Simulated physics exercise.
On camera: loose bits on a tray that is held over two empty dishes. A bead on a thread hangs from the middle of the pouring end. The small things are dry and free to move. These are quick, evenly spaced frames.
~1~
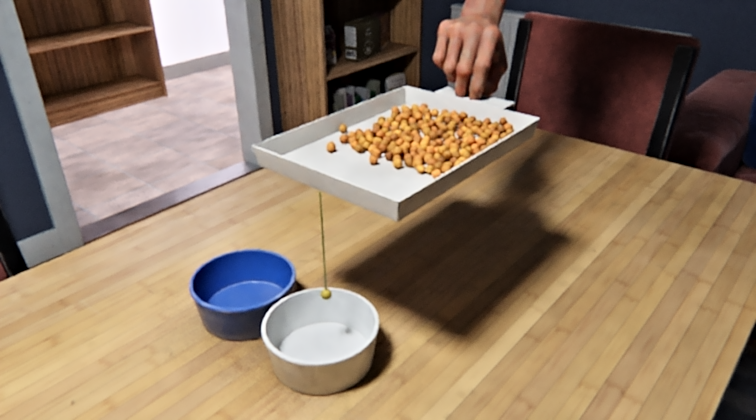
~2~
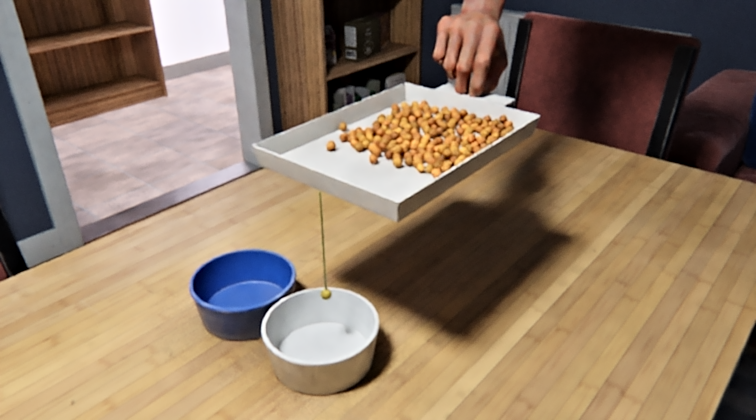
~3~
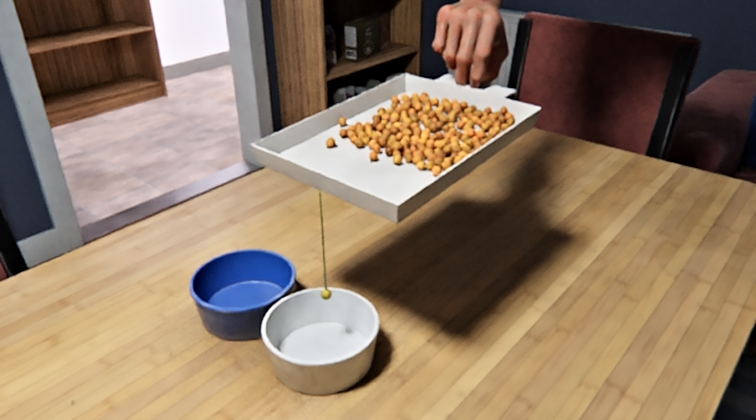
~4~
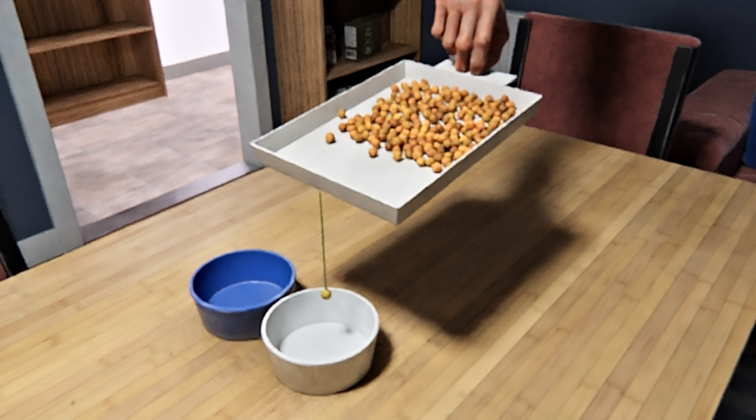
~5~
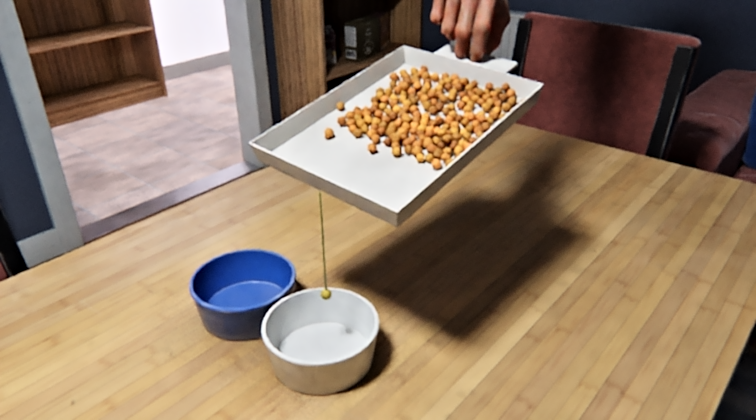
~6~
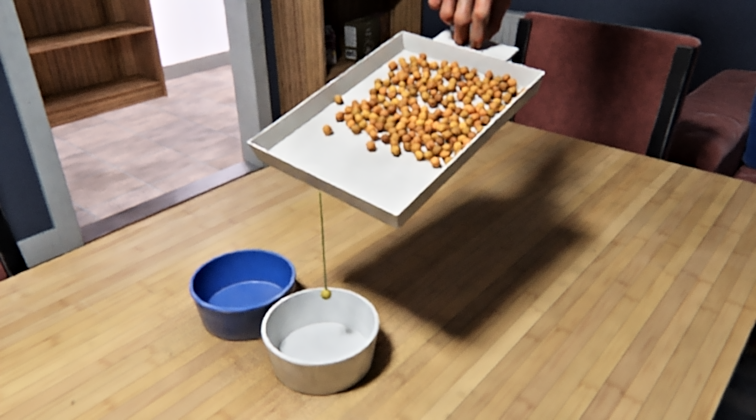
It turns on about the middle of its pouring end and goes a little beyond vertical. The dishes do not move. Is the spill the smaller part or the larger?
Together they catch only the smaller part.
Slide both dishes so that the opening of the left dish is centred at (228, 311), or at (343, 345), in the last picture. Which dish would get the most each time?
One: The right dish. Two: Left.
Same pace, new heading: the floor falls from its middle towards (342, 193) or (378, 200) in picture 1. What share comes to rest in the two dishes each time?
Near 40 % and 20 %.
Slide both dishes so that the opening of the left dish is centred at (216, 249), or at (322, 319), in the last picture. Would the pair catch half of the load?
At the first place under half, at the second more than half.
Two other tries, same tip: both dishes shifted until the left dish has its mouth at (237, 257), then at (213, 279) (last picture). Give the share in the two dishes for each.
About 0 and 20 per cent.
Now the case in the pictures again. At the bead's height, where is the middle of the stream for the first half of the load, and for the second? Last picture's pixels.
First near (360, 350), later near (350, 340).
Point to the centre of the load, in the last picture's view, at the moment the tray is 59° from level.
At about (367, 167).
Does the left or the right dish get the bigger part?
The winner is right.
Just after the last frame, tray tipped steeply; almost all on the tray; just a few in the right dish; just a few in the air.
A moment on, tray tipped right over; the larger part on the tray; just a few in the right dish; about a tenth outside both; about a tenth in the air.
Further on, tray tipped past a quarter turn; roughly a third in the right dish; roughly two thirds outside both.
When it is over, tray tipped past a quarter turn; roughly a third in the right dish; not one in the left dish; roughly two thirds outside both.
